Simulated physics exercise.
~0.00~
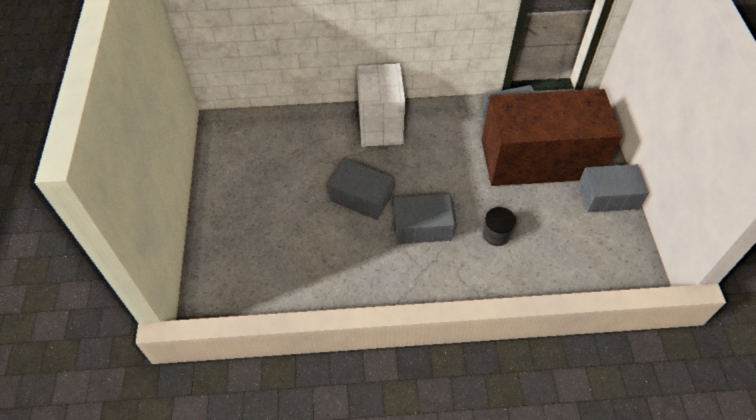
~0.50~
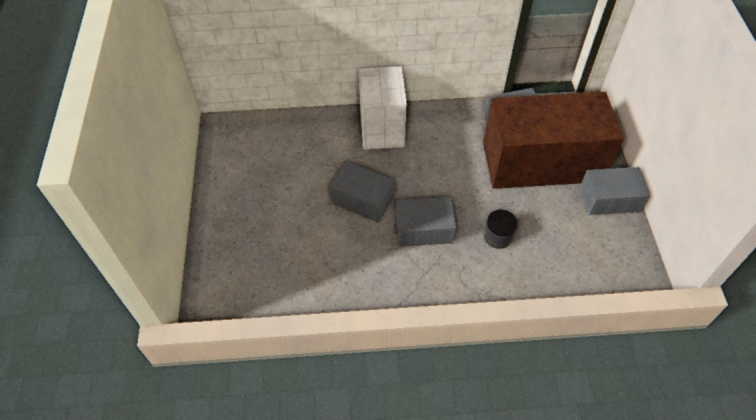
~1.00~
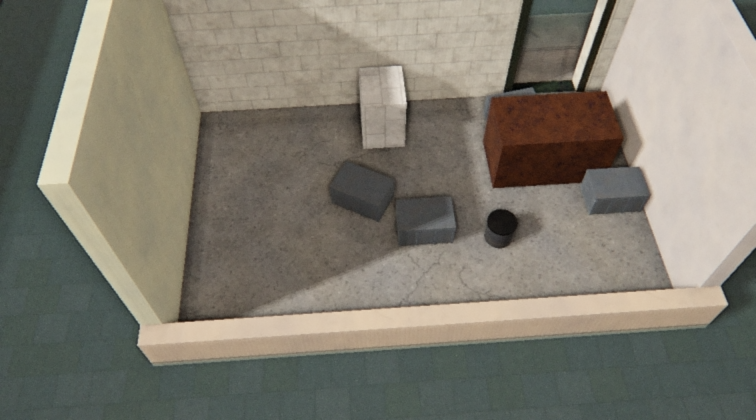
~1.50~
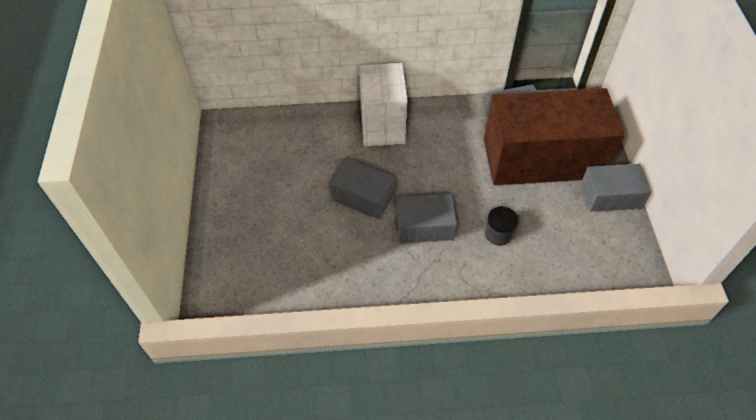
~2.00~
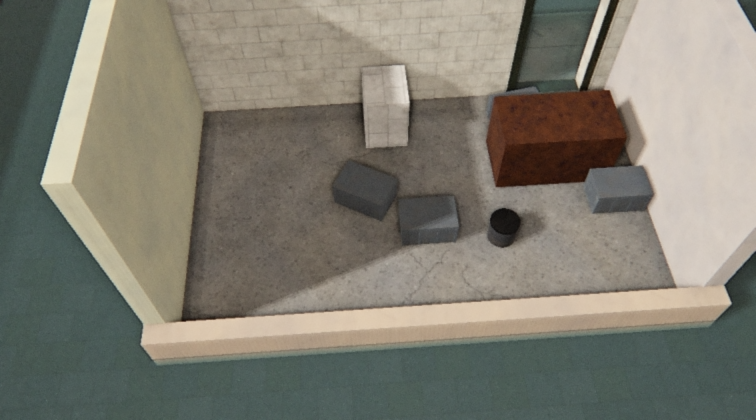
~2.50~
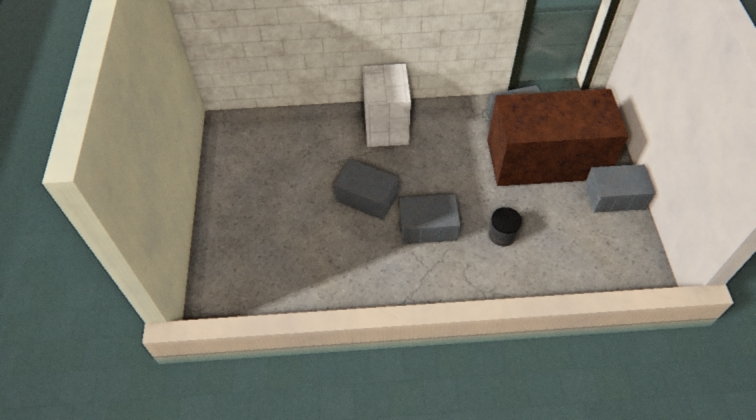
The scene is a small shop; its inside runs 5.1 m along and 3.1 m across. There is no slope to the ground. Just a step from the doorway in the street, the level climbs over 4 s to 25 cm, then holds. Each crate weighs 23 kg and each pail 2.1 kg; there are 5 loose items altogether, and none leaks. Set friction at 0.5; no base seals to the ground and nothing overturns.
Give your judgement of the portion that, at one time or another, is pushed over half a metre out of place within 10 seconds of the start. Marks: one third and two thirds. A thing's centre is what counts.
Middle band.
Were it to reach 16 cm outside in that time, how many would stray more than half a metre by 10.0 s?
You'd get 2 in that case.
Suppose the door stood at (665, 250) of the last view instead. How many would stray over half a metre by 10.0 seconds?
1.
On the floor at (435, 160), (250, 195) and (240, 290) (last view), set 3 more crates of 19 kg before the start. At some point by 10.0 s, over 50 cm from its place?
For each in turn I get a greater distance, a smaller distance and a smaller distance.
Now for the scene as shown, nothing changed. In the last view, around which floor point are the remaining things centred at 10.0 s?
(443, 231).
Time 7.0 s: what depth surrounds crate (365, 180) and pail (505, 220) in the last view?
Roughly 5 and 2 cm.
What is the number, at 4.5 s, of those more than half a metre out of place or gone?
The answer is 1.
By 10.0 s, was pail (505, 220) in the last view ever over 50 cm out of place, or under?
Answer: Above the mark.
After 3.5 s 0 of 5 are over 50 cm from their spots; 0 afloat.
After 4.5 s 1 of 5 are over 50 cm from their spots; 0 afloat.
After 7.0 s 2 of 5 are over 50 cm from their spots; 0 afloat.
After 10.0 s 3 of 5 are over 50 cm from their spots, and 3 have been at some point; 1 afloat.
